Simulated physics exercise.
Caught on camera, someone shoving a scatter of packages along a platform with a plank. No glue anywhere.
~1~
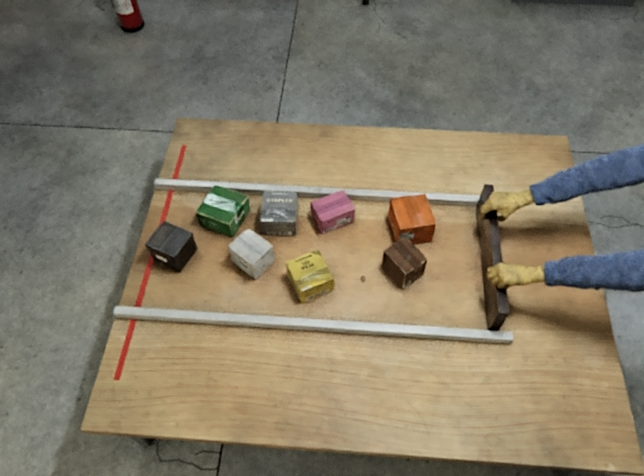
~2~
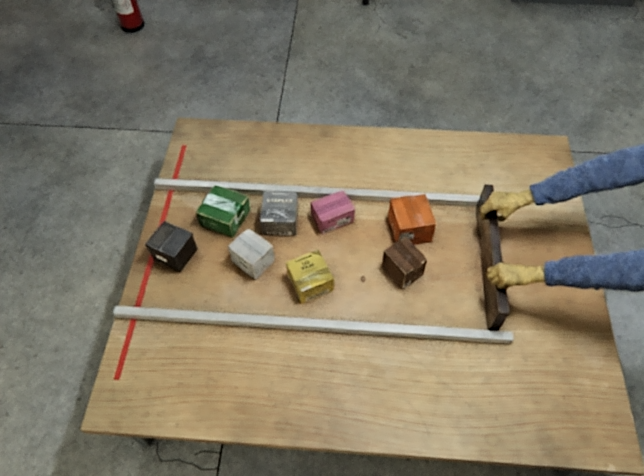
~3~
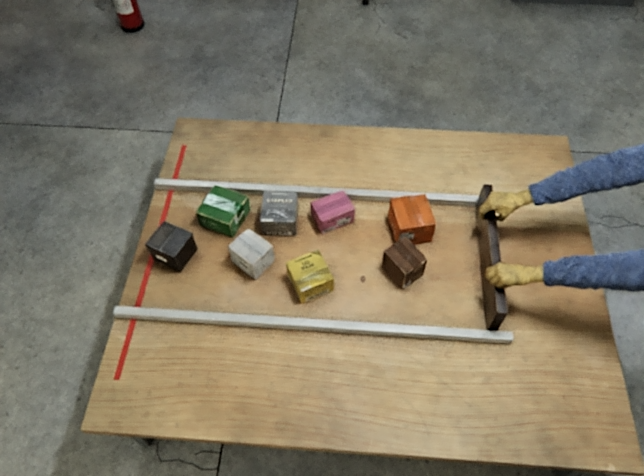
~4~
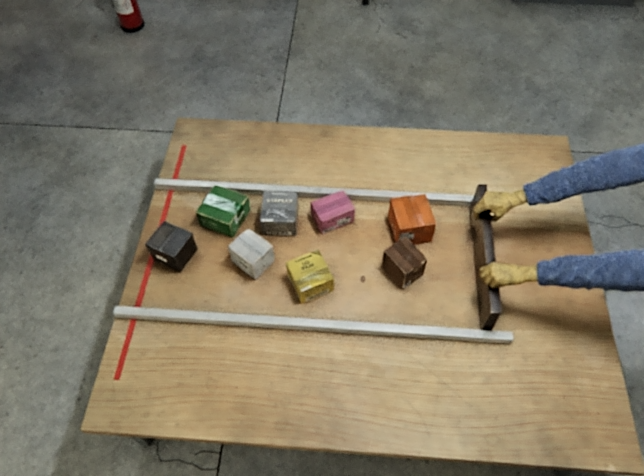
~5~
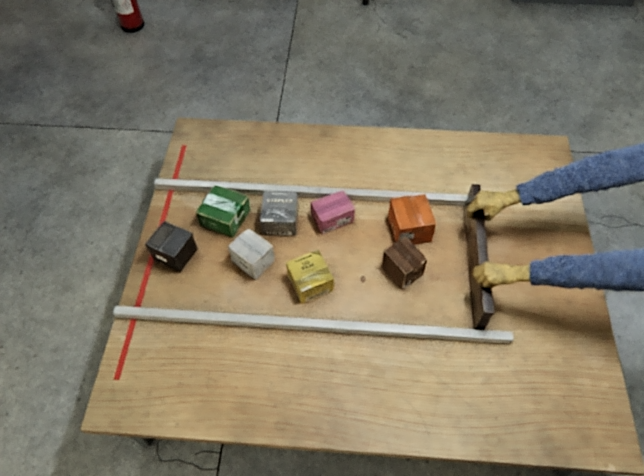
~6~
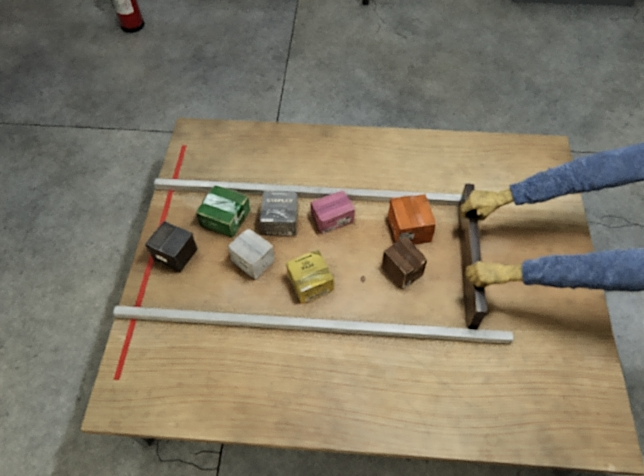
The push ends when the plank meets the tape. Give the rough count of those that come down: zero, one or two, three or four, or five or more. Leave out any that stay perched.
Here the number that fall off is five or more.
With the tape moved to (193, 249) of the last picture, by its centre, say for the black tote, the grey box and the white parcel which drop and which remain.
The black tote comes down, the grey box falls, the white parcel survives.
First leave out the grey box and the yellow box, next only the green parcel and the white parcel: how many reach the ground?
First 5, then 4.
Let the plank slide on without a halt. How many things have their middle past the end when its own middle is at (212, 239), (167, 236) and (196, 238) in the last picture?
The counts: 3, 5 and 3.
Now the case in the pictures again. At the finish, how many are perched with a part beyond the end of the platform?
That would be 2.
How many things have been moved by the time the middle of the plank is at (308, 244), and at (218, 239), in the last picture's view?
6 and 8.
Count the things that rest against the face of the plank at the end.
The number is 2.
Soon after, none off yet; black tote at rest near (173, 247); green parcel displaced a little near (211, 211); white parcel at rest near (252, 254).
In the end, the number that fall off is five or more; gone, orange parcel, pink parcel, grey box, white parcel, green parcel and black tote.
